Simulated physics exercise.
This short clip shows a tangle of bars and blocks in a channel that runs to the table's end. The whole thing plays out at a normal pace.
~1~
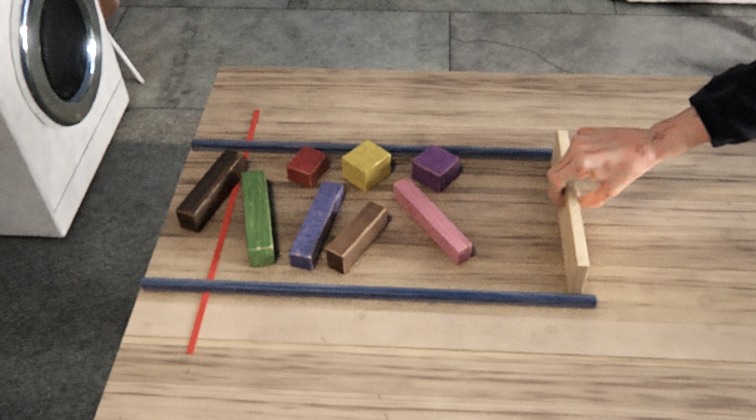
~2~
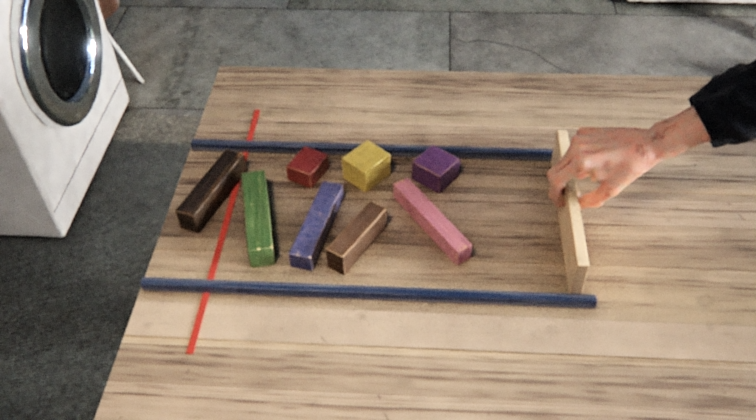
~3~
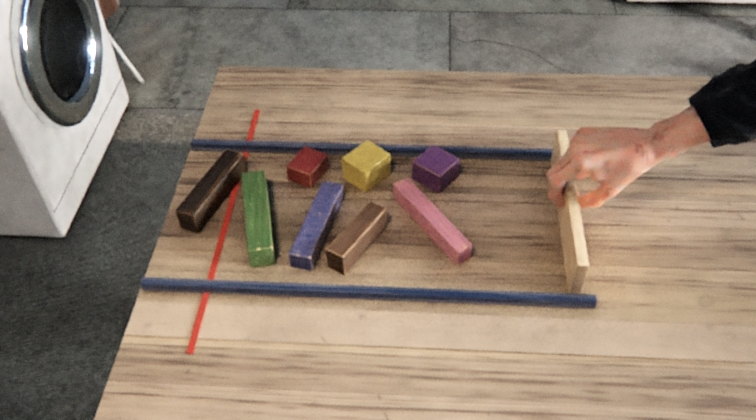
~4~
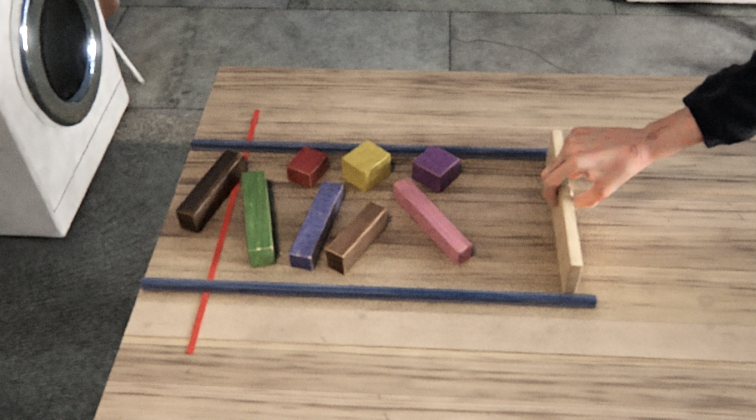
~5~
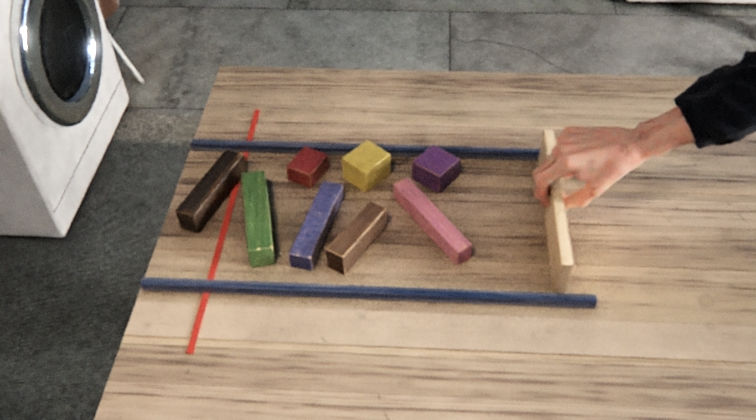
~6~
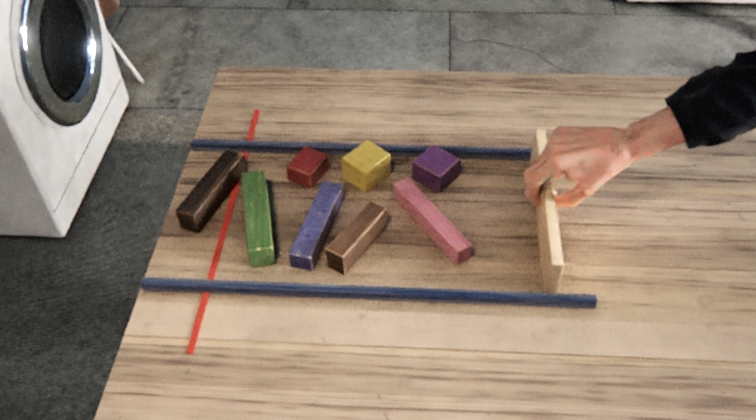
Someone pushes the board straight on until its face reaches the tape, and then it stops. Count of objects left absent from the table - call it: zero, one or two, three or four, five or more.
My call is three or four.
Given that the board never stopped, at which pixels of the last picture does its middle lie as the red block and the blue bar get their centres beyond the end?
The middle is at (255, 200) when it's the red block, and at (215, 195) when it's the blue bar.
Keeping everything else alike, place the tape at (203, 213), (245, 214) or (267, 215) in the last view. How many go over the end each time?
Going through each try, you'd get 5, 2 and 1.
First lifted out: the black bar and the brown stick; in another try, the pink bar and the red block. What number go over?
The number fallen is 1, and in the other try 1.
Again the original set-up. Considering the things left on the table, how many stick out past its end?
Answer: 1.
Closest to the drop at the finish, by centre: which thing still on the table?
It's the yellow block that is foremost.
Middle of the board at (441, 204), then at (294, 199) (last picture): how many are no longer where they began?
The count reaches 2 first and 8 second.
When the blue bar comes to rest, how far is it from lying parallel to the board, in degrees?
Roughly 0° out of line.
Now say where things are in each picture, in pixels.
Black bar (213, 189); green bar (258, 217); red block (308, 166); board (568, 208); tape (229, 213), in the first frame.
Green bar (258, 217); blue bar (318, 224), in the second frame.
Red block (308, 167); brown stick (357, 237), in the third frame.
Black bar (213, 190); yellow block (367, 166), in the fourth frame.
Green bar (258, 217); board (554, 208), in the fifth frame.
Black bar (213, 190); green bar (258, 217); red block (308, 167); board (546, 208); tape (229, 213), in the sixth frame.
Early on, none off yet; black bar at rest near (213, 190); green bar at rest near (258, 217); red block at rest near (308, 167).
Finally, the number that fall off is three or four; lost, red block, green bar and black bar.
